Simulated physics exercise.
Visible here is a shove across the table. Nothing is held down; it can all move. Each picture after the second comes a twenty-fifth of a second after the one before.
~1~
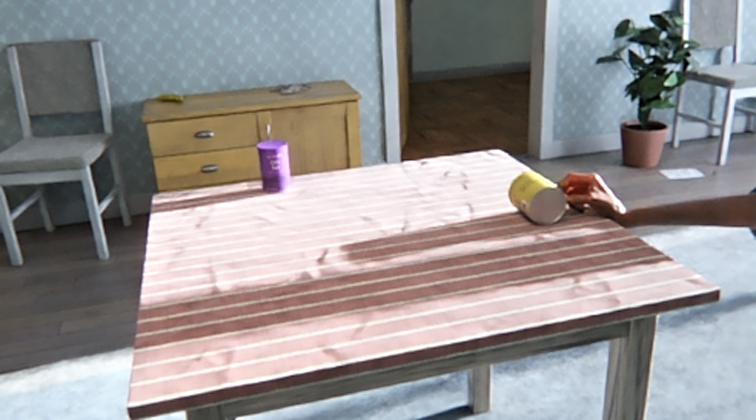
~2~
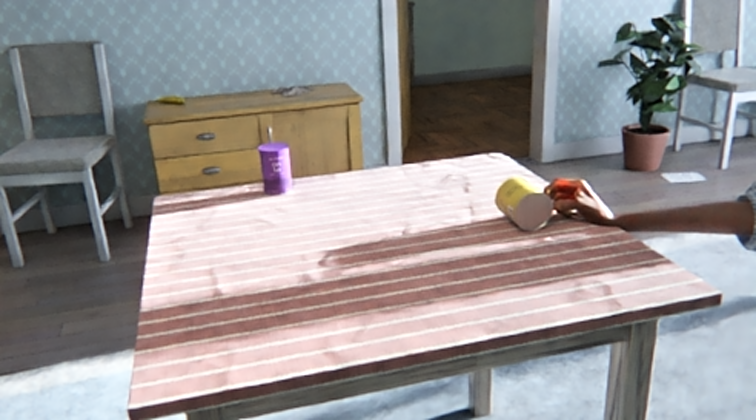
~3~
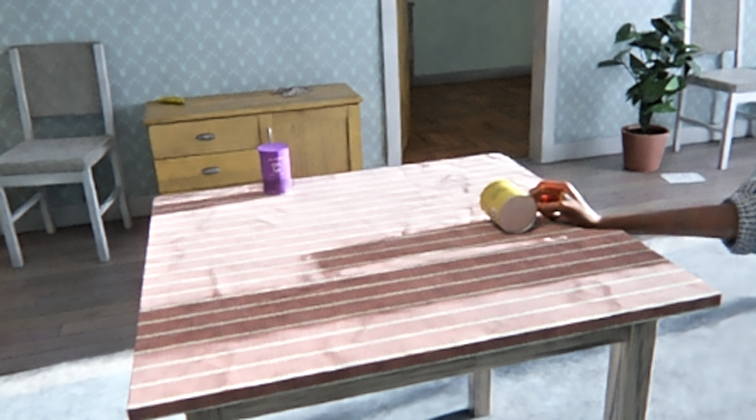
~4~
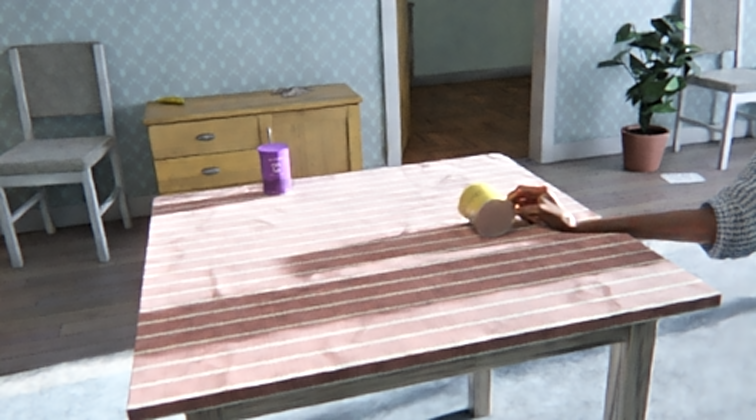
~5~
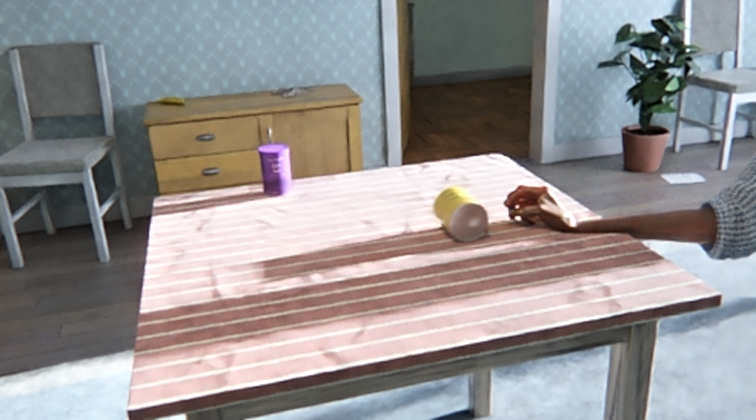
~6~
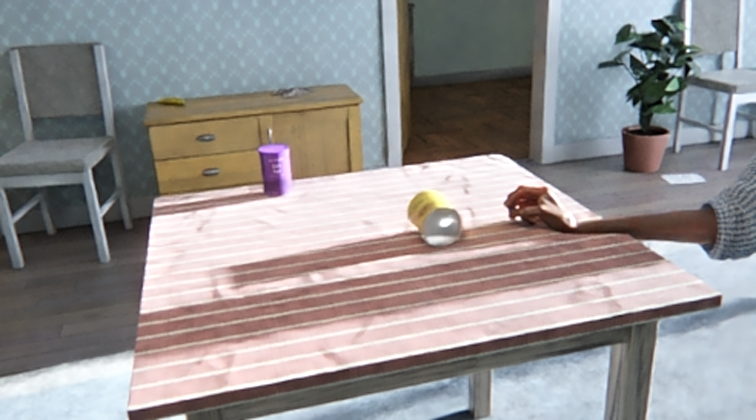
The clip shows a hand pushing a yellow tin lying on its side leftward across a striped wooden table, then staying behind as the tin keeps rolling left, while a purple container stands still near the far edge.
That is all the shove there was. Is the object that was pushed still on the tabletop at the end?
My guess is it will come off.
Then, 0.20 s on from there, yellow tin shifted well along near (303, 238).
Then, 0.50 s on from there, yellow tin now off the table.
Then, 0.90 s on from there, things are still on the move.
In the end, off the table, yellow tin.
